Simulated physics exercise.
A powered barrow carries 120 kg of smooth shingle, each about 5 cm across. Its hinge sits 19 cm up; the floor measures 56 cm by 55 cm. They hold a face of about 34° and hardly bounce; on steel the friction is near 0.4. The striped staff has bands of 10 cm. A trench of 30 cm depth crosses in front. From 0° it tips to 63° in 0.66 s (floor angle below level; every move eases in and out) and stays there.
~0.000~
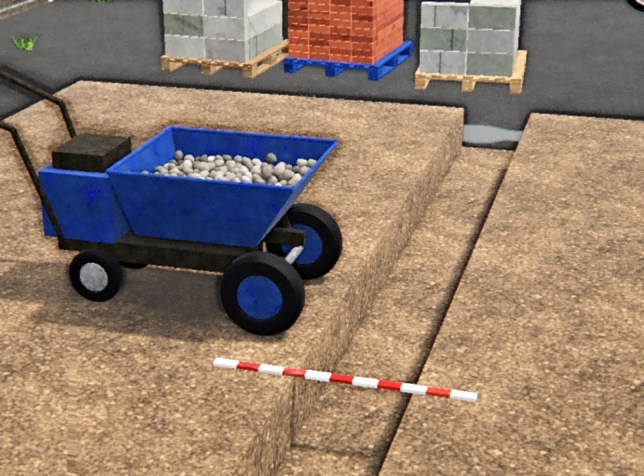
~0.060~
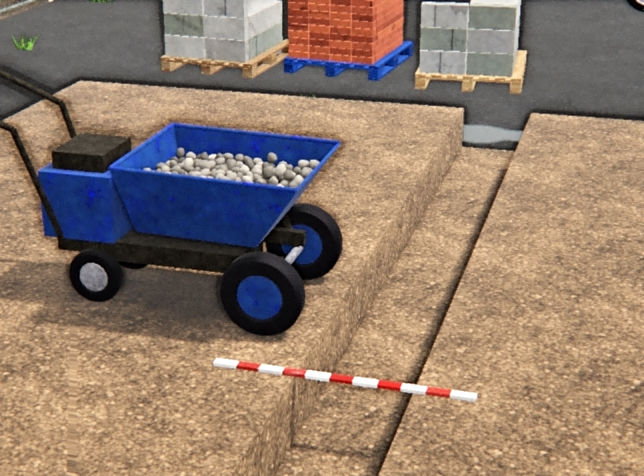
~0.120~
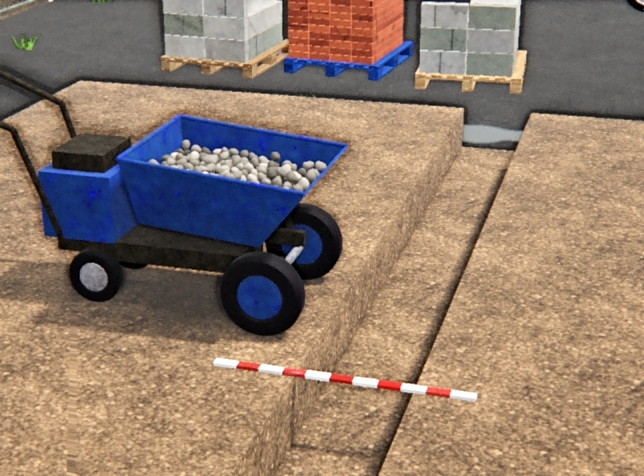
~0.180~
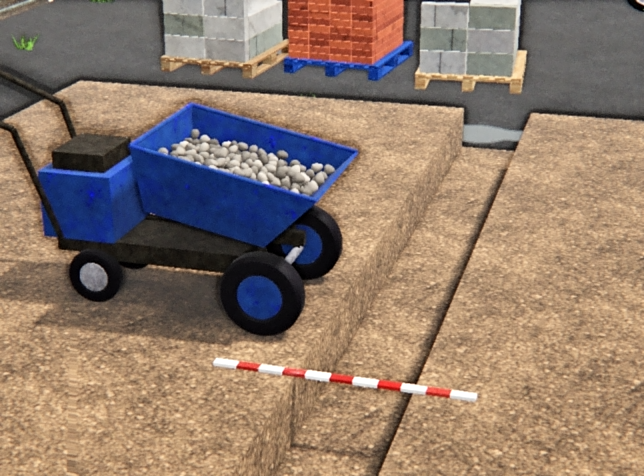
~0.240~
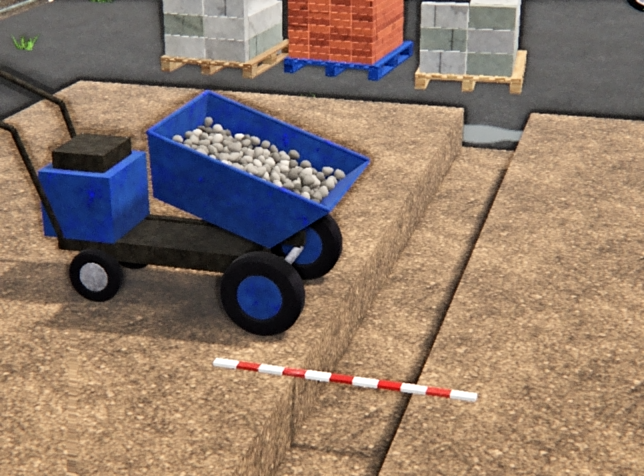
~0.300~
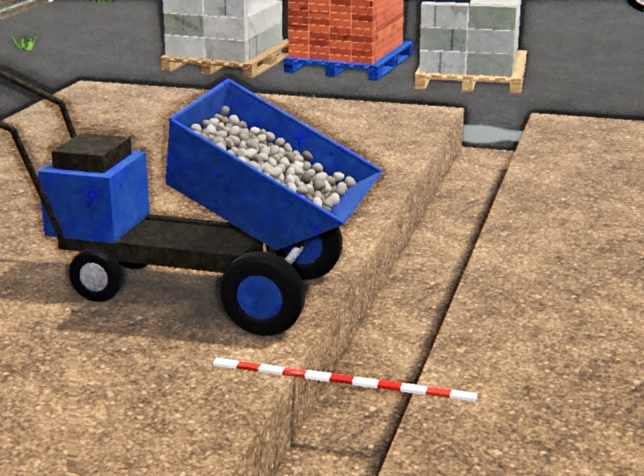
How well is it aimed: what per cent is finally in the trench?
Close to 44 in a hundred.
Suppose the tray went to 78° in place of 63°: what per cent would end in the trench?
It would be near 50 per cent.
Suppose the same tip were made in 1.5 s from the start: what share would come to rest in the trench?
Then about 60 per cent.
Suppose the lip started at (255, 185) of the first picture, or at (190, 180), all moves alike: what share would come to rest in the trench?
Near 70 per cent from the first place, 70 from the second.
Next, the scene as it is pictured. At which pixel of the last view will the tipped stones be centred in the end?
Around (438, 319).
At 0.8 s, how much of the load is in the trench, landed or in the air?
About 10 per cent by then.
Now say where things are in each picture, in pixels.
The tray is at 0°, its lip at (293, 189); the top of the load is at (250, 170), in the first frame.
Lip at (296, 191), floor tilted 1°, highest stones at (239, 168); the stones move at 0.3 m/s on average, in the second frame.
Lip at (304, 194), floor tilted 5°, highest stones at (195, 158); the stones move at 0.7 m/s on average, in the third frame.
Lip at (316, 201), floor tilted 12°, highest stones at (196, 148); the stones move at 0.9 m/s on average, in the fourth frame.
Lip at (330, 211), floor tilted 19°, highest stones at (206, 136); the stones move at 1.1 m/s on average, in the fifth frame.
Lip at (343, 223), floor tilted 27°, highest stones at (219, 123); the stones move at 1.2 m/s on average, in the sixth frame.
After 0.5 s the floor is at 54°; 100 % in the tray; the foremost stones are at (361, 237).
After 0.8 s the floor is at 63°; 91 % in the tray, 9 % in the trench, 1 % past the trench; the foremost stones are at (442, 295).
After 1.1 s the floor is at 63°; 41 % in the tray, 18 % in the trench, 40 % past the trench; the foremost stones are at (586, 344).
After 3.1 s the floor is at 63°; 13 % in the tray, 44 % in the trench, 43 % past the trench; the foremost stones are past the picture's edge.
